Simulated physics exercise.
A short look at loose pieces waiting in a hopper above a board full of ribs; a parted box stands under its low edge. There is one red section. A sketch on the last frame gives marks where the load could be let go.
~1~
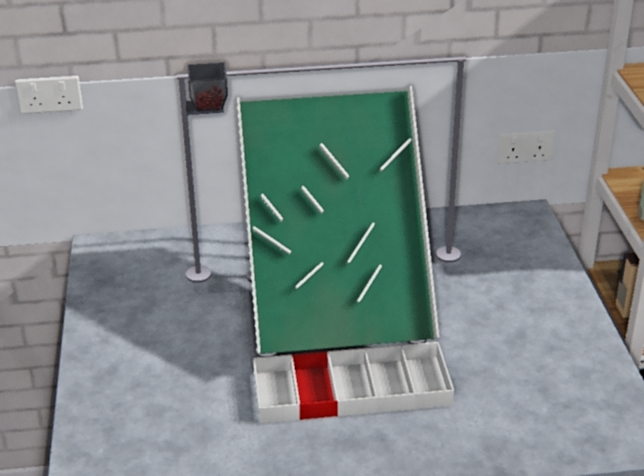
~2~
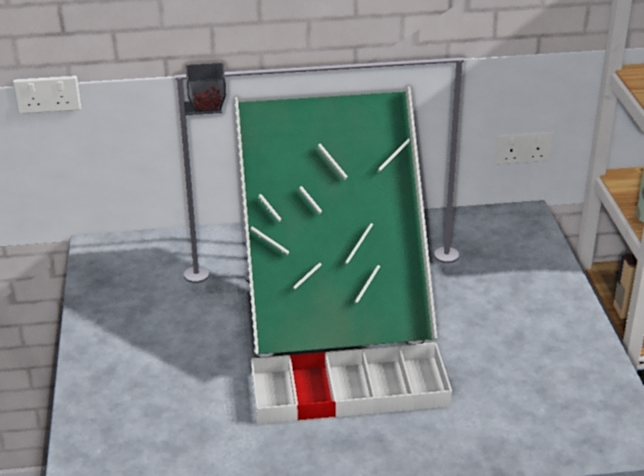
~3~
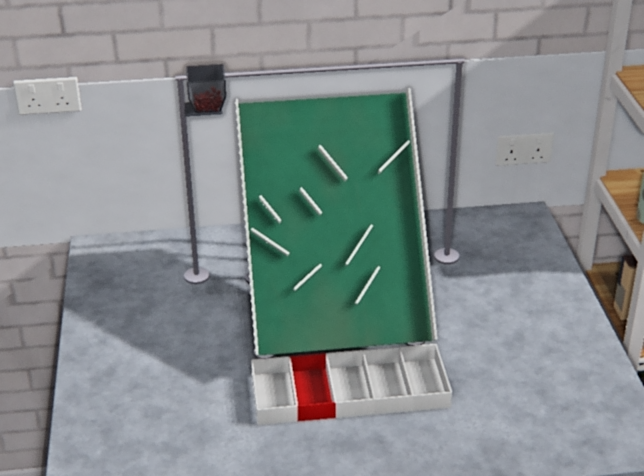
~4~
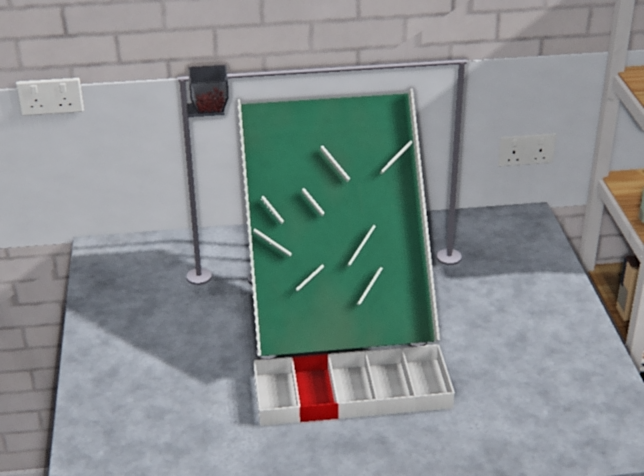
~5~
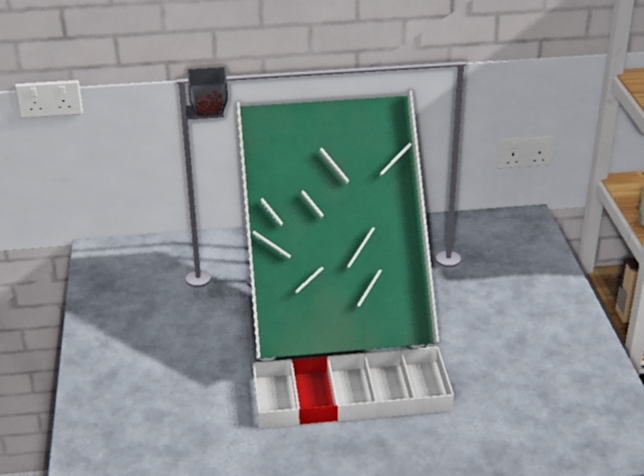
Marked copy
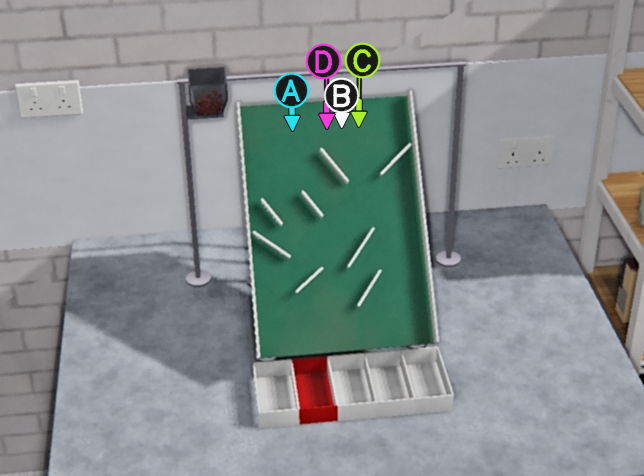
To begin with, a small dark hopper holding reddish-brown pieces sits at the upper left of a tilted green board with white ribs, above a parted white box with one red section, second from the left. The view shifts very slightly, while the pieces, board and box show no clear movement.
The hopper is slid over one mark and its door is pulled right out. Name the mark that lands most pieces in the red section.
It is C.
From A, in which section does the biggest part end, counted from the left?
The first.
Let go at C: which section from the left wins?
It is the second one.
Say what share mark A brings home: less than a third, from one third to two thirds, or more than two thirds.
Less than a third.
On the marked copy, mark A meets the board at (292, 125); mark B meets the board at (341, 122); mark C meets the board at (358, 121); mark D meets the board at (326, 123).
Choosing A, about a quarter in the red section, about two thirds in other sections, a stray few held on the board.
Choosing B, about a third in the red section, about two thirds in other sections, a stray few outside the box.
Choosing C, about half in the red section, about a third in other sections.
Choosing D, about a third in the red section, about half in other sections, a small part outside the box.
